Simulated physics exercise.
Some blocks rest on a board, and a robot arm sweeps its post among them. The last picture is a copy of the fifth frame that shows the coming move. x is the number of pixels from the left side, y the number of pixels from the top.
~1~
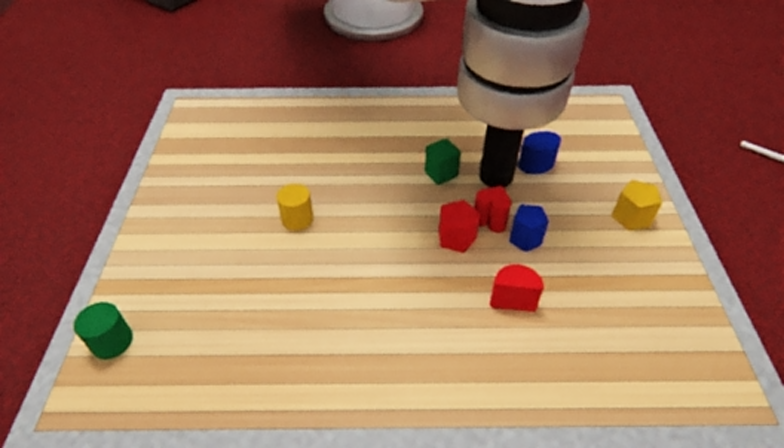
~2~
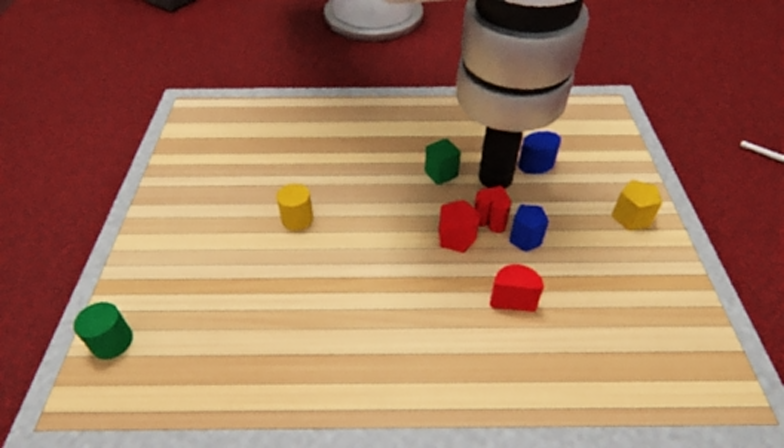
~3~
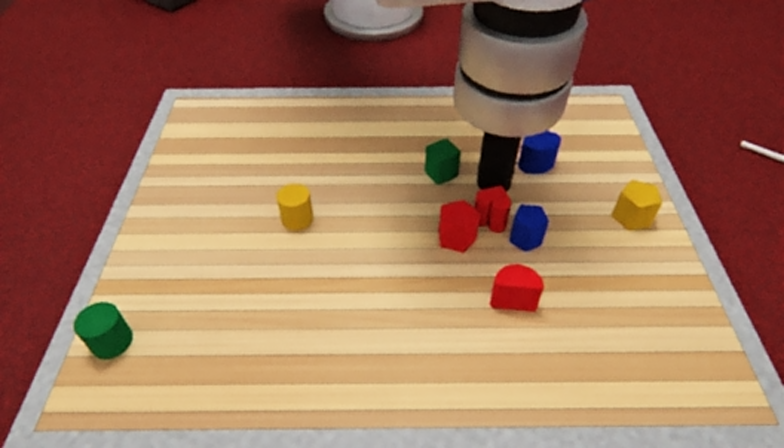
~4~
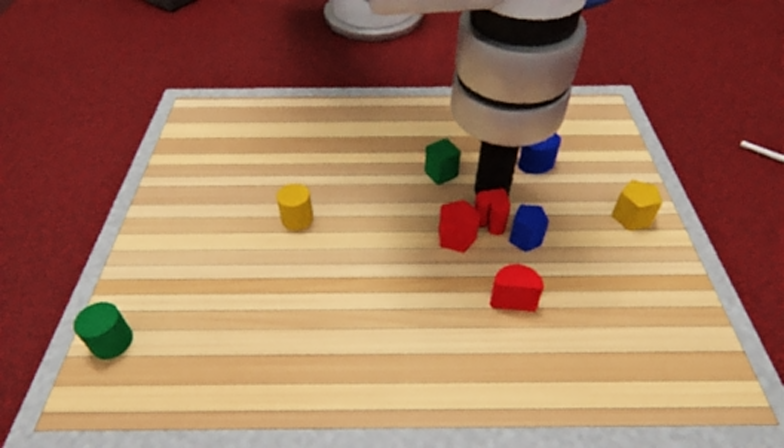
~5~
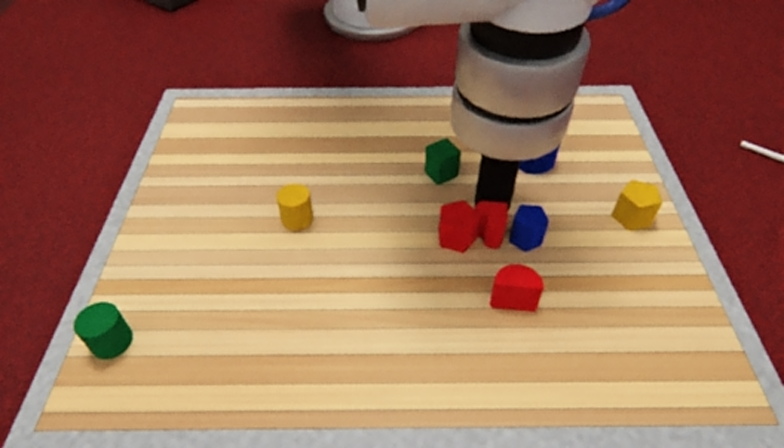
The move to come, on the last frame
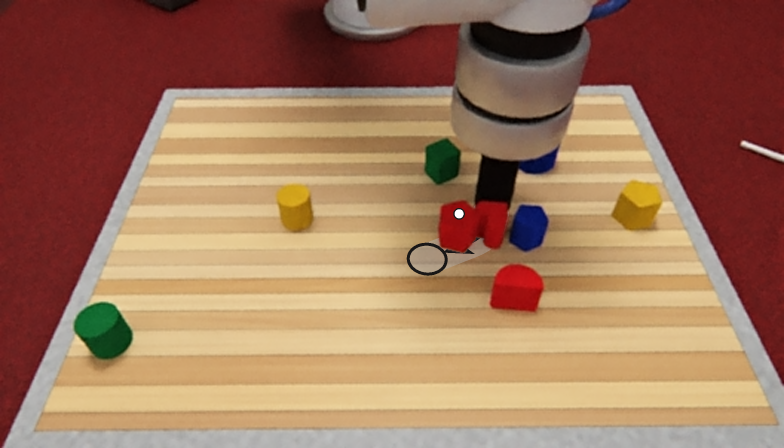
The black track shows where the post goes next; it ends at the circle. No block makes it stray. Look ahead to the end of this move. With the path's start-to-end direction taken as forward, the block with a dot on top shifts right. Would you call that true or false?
The statement is correct.
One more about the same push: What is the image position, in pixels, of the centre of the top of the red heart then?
Its top middle: (488, 243).
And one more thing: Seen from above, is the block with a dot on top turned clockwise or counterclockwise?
Looking down, my answer is that the block with a dot on top rotates clockwise.
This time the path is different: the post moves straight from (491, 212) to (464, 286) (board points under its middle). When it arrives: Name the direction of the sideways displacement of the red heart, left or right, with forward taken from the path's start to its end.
Shifted left.
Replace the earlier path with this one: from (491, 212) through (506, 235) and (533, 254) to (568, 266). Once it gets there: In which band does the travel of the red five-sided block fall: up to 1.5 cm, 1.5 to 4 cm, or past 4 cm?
Ends under 1.5 cm away.
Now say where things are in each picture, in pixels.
In the first frame, lower end of the post at (496, 178), tops of blocks, red five-sided block at (459, 214), red heart at (495, 196), blue five-sided block at (532, 215).
In the second frame, post at (495, 179), blocks as before.
In the third frame, post at (493, 184), blocks as before.
In the fourth frame, post at (492, 192), red heart at (495, 198).
In the fifth frame, post at (492, 205), red five-sided block at (459, 214), red heart at (494, 211), blue five-sided block at (532, 215).
The drawn path runs from (491, 212) via (482, 234) and (457, 248), ending at (427, 259); the dot is on the red five-sided block.
The first path, step by step. Halfway along, post at (471, 235); red five-sided block at (437, 228), turned 40° clockwise; red heart at (489, 243), turned 35° anticlockwise.
At the end, post at (428, 251); red five-sided block at (390, 245), turned 40° clockwise; red heart at (488, 243), turned 40° anticlockwise; blue five-sided block not moved.
